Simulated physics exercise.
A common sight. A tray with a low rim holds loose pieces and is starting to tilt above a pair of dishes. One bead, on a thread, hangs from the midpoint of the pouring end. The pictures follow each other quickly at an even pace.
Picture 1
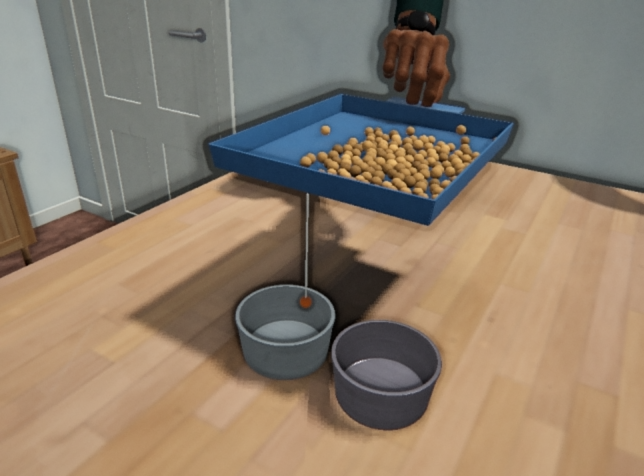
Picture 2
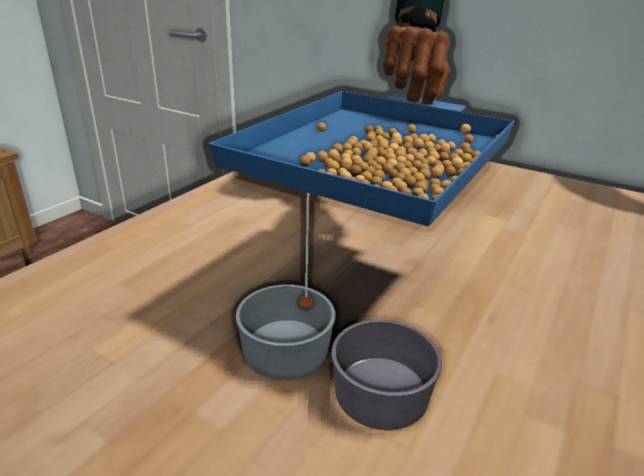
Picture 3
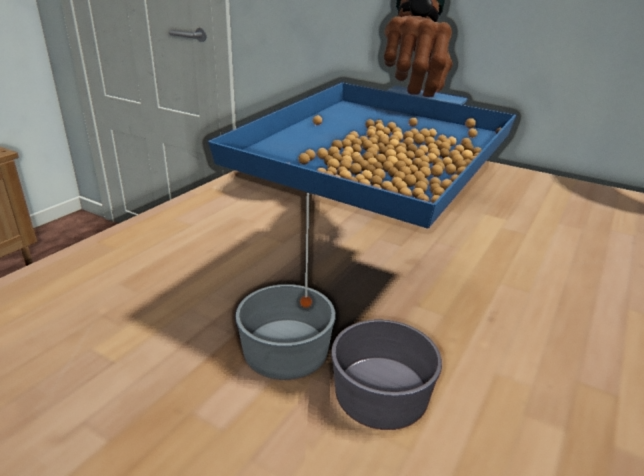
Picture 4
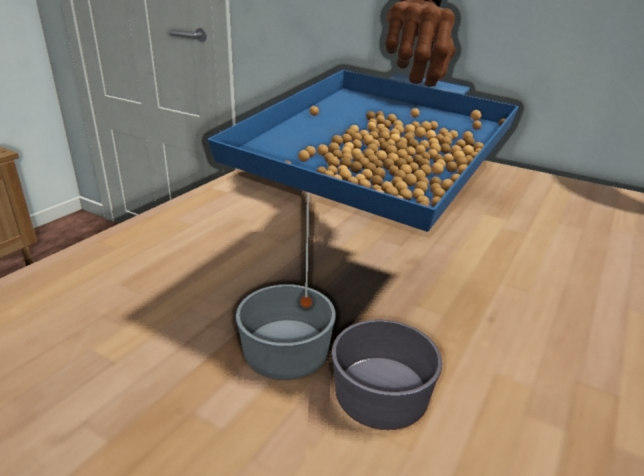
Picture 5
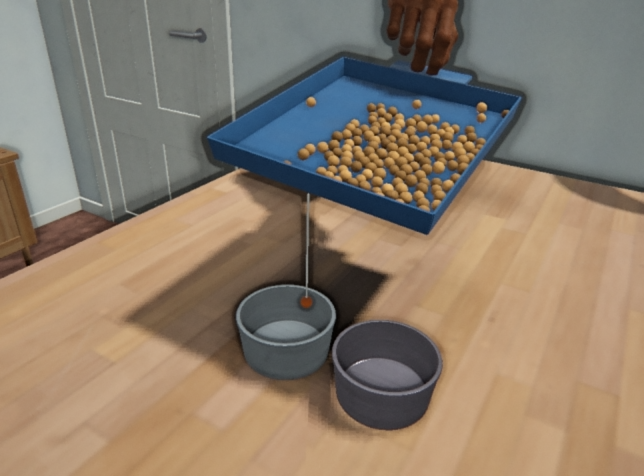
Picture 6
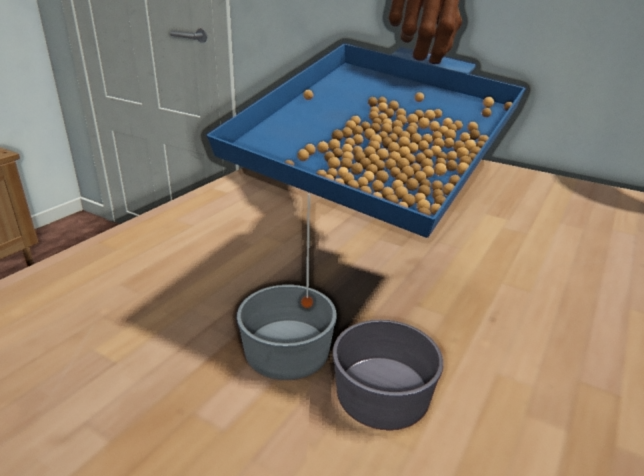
The clip opens on a blue tray of round wooden beads held by a hand above two dishes, one bead hanging on a thread beneath it. The hand raises the far side, tilting the tray toward the viewer, and its right front corner dips slightly. The loose beads then begin shifting, first a few, then nearly all.
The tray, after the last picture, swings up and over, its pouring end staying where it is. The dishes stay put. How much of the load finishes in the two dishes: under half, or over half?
Over half.
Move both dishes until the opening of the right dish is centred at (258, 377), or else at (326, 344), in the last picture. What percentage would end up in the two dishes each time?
First position: Some 0 %; second position: Some 10 %.
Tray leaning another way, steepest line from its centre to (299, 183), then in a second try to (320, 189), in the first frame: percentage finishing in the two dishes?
First case around 10 per cent, second case 10 per cent.
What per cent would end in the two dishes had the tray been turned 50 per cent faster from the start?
Around 80 in every hundred.
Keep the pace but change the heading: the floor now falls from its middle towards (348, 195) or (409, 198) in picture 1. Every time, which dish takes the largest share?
So, the dish at the right the first time round, the dish at the right the second.
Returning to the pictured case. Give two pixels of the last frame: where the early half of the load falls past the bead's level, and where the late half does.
First close to (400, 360), next close to (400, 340).
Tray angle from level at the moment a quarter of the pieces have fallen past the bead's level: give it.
85°, roughly.
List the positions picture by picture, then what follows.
In the first picture, corners of the pouring end (214, 144) and (432, 198), level; middle of the load (401, 162), round wooden beads; left dish (257, 355); right dish (361, 403); bead on its thread (306, 302).
In the second picture, corners of the pouring end (214, 143) and (432, 199), level; middle of the load (392, 164).
In the third picture, corners of the pouring end (213, 141) and (432, 202), tipped barely, lowest at the right corner; middle of the load (392, 162).
In the fourth picture, corners of the pouring end (213, 139) and (432, 206), tipped a little, lowest at the right corner; middle of the load (392, 159).
In the fifth picture, corners of the pouring end (212, 137) and (432, 211), tipped a little, lowest at the right corner; middle of the load (393, 157), just a few on the move.
In the sixth picture, corners of the pouring end (212, 135) and (432, 215), tipped a little, lowest at the right corner; middle of the load (394, 158), almost all on the move; left dish (259, 355); right dish (362, 403).
Just after the last frame, tray tipped steeply; every one on the tray.
A moment on, tray tipped right over; about a tenth on the tray; roughly half in the right dish; roughly a quarter outside both; about a tenth in the air.
Further on, tray tipped past a quarter turn; the larger part in the right dish; roughly a quarter outside both.
When it is over, tray tipped past a quarter turn; the larger part in the right dish; not one in the left dish; roughly a quarter outside both.
